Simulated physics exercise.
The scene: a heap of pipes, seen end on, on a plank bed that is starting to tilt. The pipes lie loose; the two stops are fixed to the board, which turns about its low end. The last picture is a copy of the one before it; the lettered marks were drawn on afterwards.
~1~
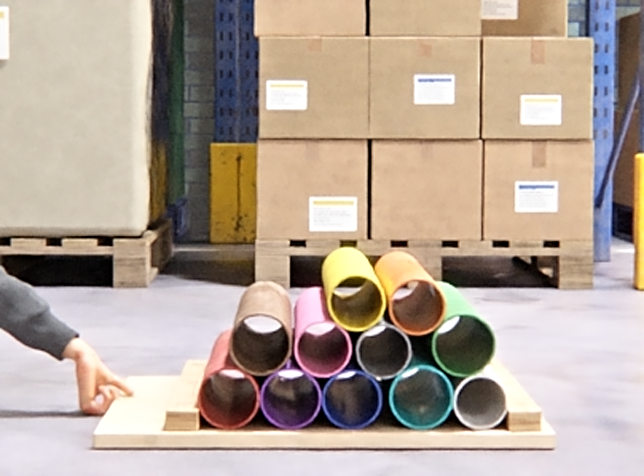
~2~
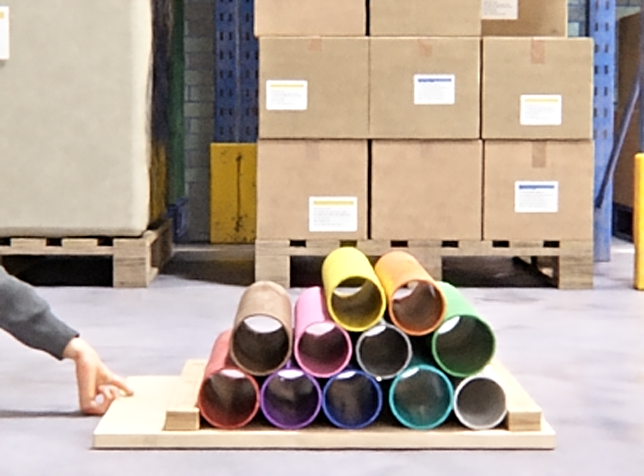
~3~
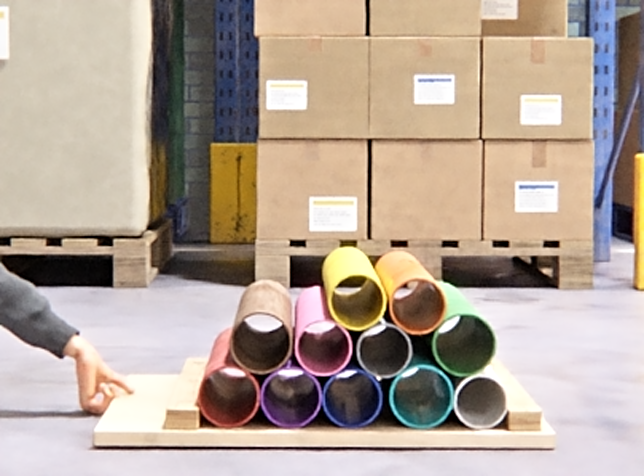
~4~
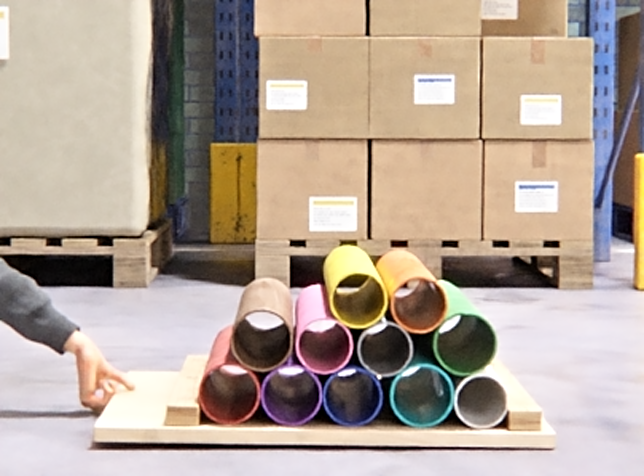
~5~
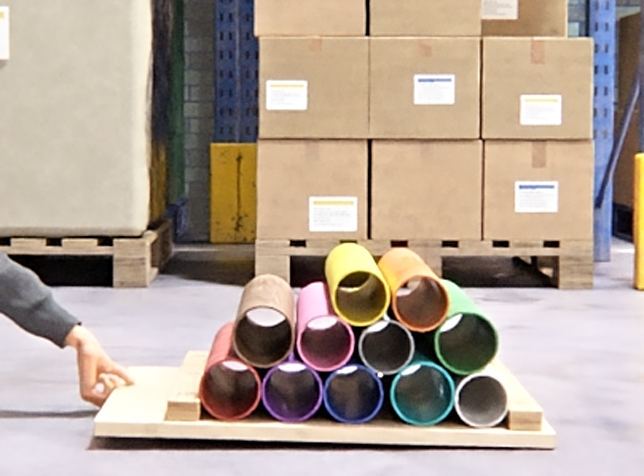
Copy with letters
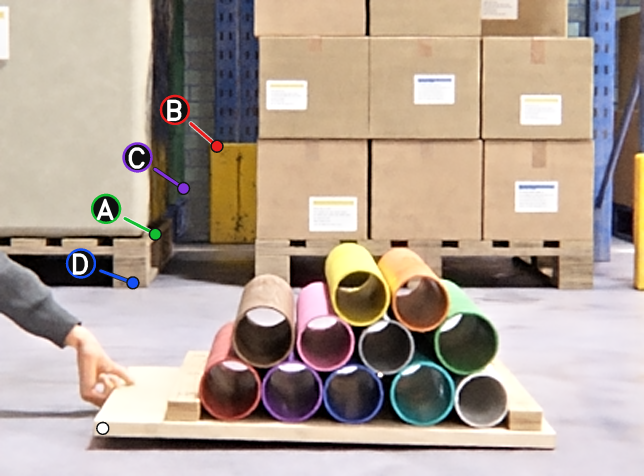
In a warehouse, a hand slightly raises the left end of a board holding stacked pipes.
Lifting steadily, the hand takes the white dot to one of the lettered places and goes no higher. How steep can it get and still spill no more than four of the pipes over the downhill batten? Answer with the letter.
The highest mark that will do is A.
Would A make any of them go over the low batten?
Yes, at A.
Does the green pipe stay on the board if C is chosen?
No, with C.
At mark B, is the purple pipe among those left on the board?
Yes.
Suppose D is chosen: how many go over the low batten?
The count is two.
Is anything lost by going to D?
At D: Yes.
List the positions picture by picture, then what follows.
In the first picture, white pipe (481, 402); brown pipe (261, 344); green pipe (464, 345).
In the second picture, green pipe (464, 345); grey pipe (384, 352).
In the third picture, board (322, 399); red pipe (229, 396); orange pipe (418, 305).
In the fourth picture, board (322, 396); red pipe (229, 394); purple pipe (292, 395).
In the fifth picture, board (322, 394); red pipe (230, 389); purple pipe (292, 391).
On the copy, A at (155, 234); B at (217, 146); C at (184, 188); D at (133, 283); the white dot at (103, 428).
On A. First, board at 16°.
Then, board at 27°.
Finally, board at 27°, two over the low batten (green, orange).
By contrast, B six over the low batten; C six over the low batten; D two over the low batten (green, orange).
